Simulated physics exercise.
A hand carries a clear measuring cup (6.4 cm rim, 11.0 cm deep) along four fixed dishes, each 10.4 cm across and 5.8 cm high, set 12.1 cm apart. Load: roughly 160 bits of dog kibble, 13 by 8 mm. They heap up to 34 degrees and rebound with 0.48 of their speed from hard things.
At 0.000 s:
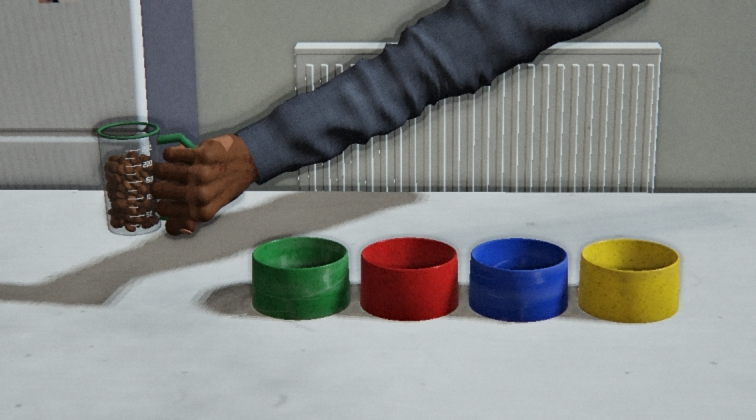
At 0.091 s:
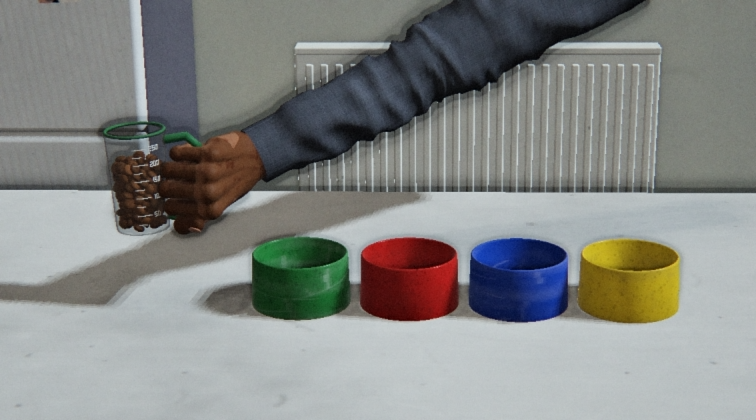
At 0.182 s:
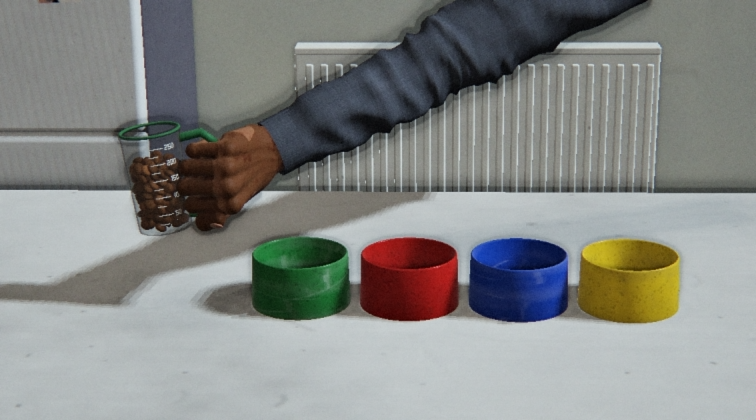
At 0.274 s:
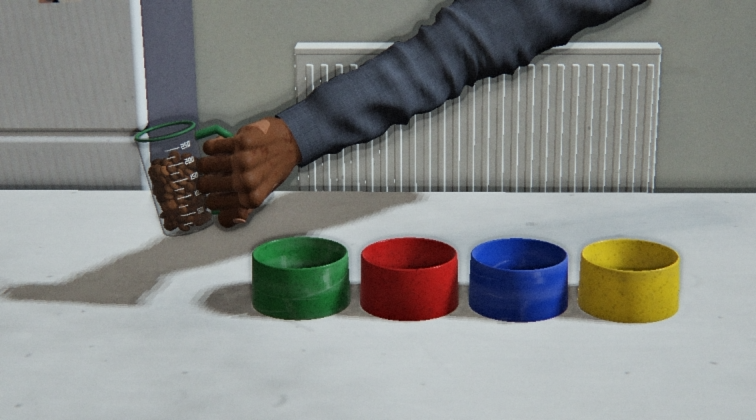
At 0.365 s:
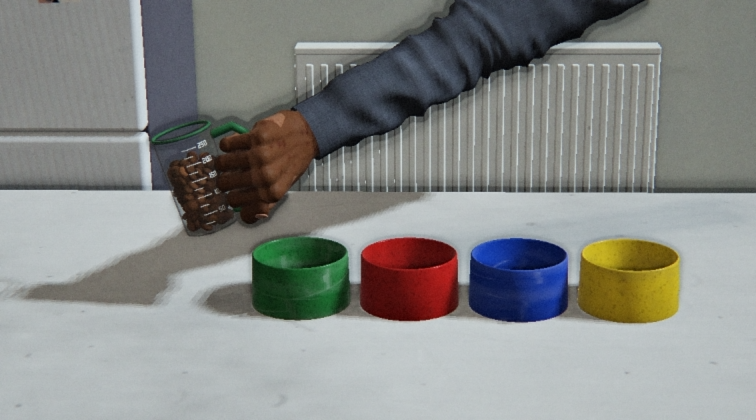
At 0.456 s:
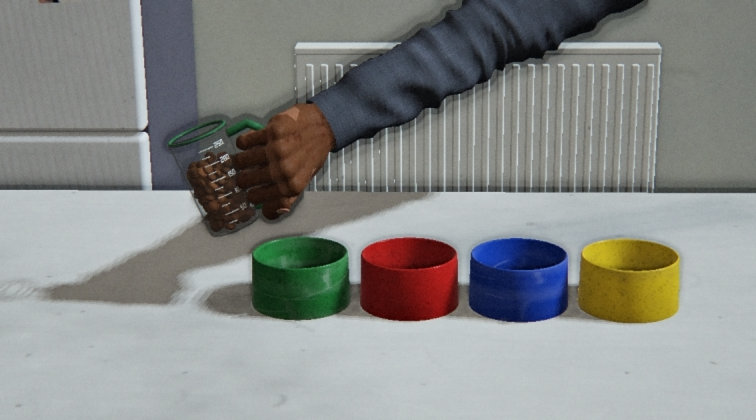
Hand moving a clear measuring cup of brown kibble rightward while tilting it leftward, beside green, red, blue and yellow dishes.
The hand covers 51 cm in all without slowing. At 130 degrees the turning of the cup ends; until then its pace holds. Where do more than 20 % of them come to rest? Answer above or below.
Red: Below, blue: Above, green: Below, yellow: Below, counter: Below.
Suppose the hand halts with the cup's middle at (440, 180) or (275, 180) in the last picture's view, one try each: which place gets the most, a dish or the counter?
The winner: Red; counter.
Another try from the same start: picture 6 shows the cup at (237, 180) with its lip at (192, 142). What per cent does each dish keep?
Red 0; blue 100; green 0; yellow 0.
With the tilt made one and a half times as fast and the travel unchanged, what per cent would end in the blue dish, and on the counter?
Blue 40; counter 20.
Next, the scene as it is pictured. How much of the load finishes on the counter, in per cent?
About 0 per cent.
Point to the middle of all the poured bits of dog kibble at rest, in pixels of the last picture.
Near (524, 286).
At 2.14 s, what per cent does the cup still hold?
Roughly 90 per cent.
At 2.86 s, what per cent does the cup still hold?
Some 0 per cent of the load.
After 1.47 s, tilt 71 degrees; cup holds 100 %.
After 2.14 s, tilt 105 degrees; cup holds 90 %, blue 5 %.
Then, at 2.86 s, tilt 130 degrees; cup holds 0 %, blue 100 %.
In the end, at 3.3 s, red 0 %, blue 100 %, green 0 %, yellow 0 %, counter 0 %.
